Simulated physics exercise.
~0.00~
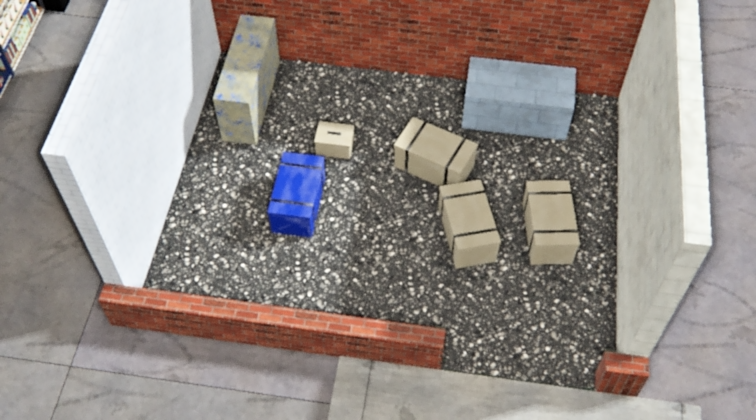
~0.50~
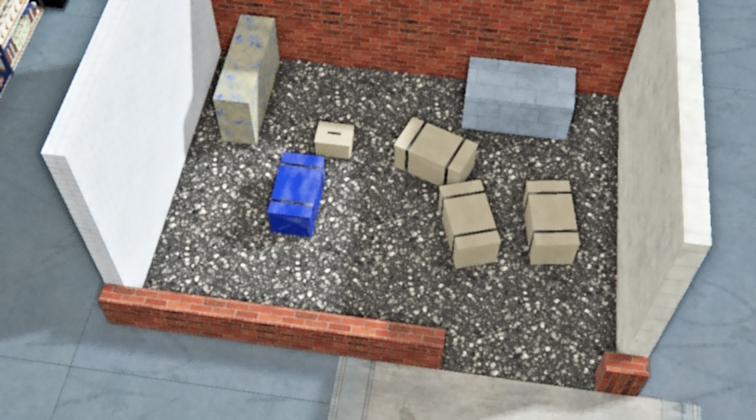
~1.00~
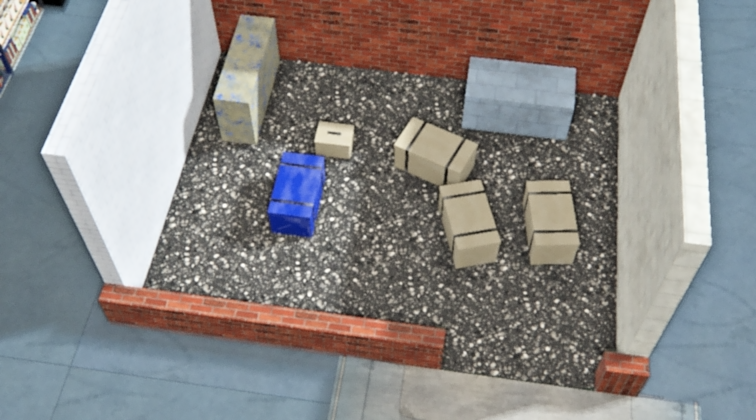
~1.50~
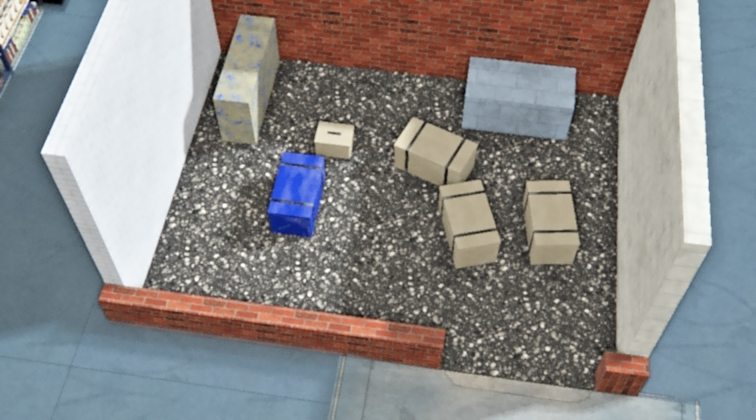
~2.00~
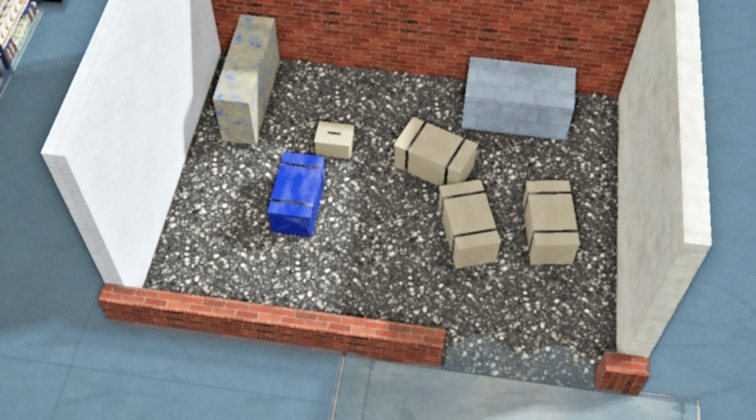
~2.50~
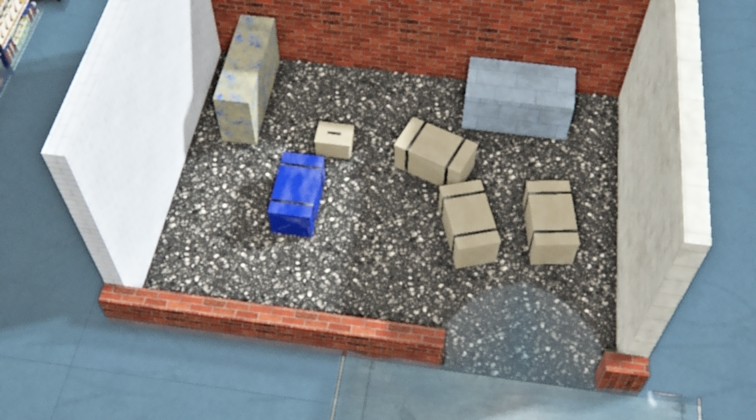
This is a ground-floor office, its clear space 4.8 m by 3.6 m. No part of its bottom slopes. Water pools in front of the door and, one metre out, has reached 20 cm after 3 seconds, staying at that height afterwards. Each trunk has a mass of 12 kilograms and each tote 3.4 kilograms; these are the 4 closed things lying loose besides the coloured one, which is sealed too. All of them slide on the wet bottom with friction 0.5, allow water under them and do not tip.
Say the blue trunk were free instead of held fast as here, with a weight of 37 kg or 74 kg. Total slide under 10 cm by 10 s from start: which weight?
Lighter.
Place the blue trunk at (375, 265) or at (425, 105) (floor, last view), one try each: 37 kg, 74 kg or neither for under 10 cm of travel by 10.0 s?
Try by try, any option works; must use the heavier.
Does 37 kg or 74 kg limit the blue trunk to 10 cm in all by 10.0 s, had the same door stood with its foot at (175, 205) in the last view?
So only the heavy mass does it.
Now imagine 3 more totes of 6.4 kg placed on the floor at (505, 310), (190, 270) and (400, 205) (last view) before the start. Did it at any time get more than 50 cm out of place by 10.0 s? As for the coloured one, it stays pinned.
First: Beyond the limit; second: Inside the limit; third: Beyond the limit.
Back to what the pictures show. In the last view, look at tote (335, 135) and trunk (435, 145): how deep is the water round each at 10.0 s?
Depth approx. 17 cm / 15 cm.
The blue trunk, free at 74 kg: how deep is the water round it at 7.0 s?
Depth: Approx. 2 cm.
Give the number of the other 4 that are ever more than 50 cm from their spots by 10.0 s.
My count gives 4.
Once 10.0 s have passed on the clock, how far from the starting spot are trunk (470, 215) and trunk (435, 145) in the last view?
200 cm and 140 cm respectively.
After 3.5 s the blue trunk would be 0 cm from its start with 37 kg and 0 cm from its start with 74 kg; 0 cm of water round it then.
After 4.5 s the blue trunk would be 0 cm from its start with 37 kg and 0 cm from its start with 74 kg; 0 cm of water round it then.
After 7.0 s the blue trunk would be 0 cm from its start with 37 kg and 0 cm from its start with 74 kg; 2 cm of water round it then.
After 10.0 s the blue trunk would be 1 cm from its start with 37 kg and 0 cm from its start with 74 kg; 7 cm of water round it then.
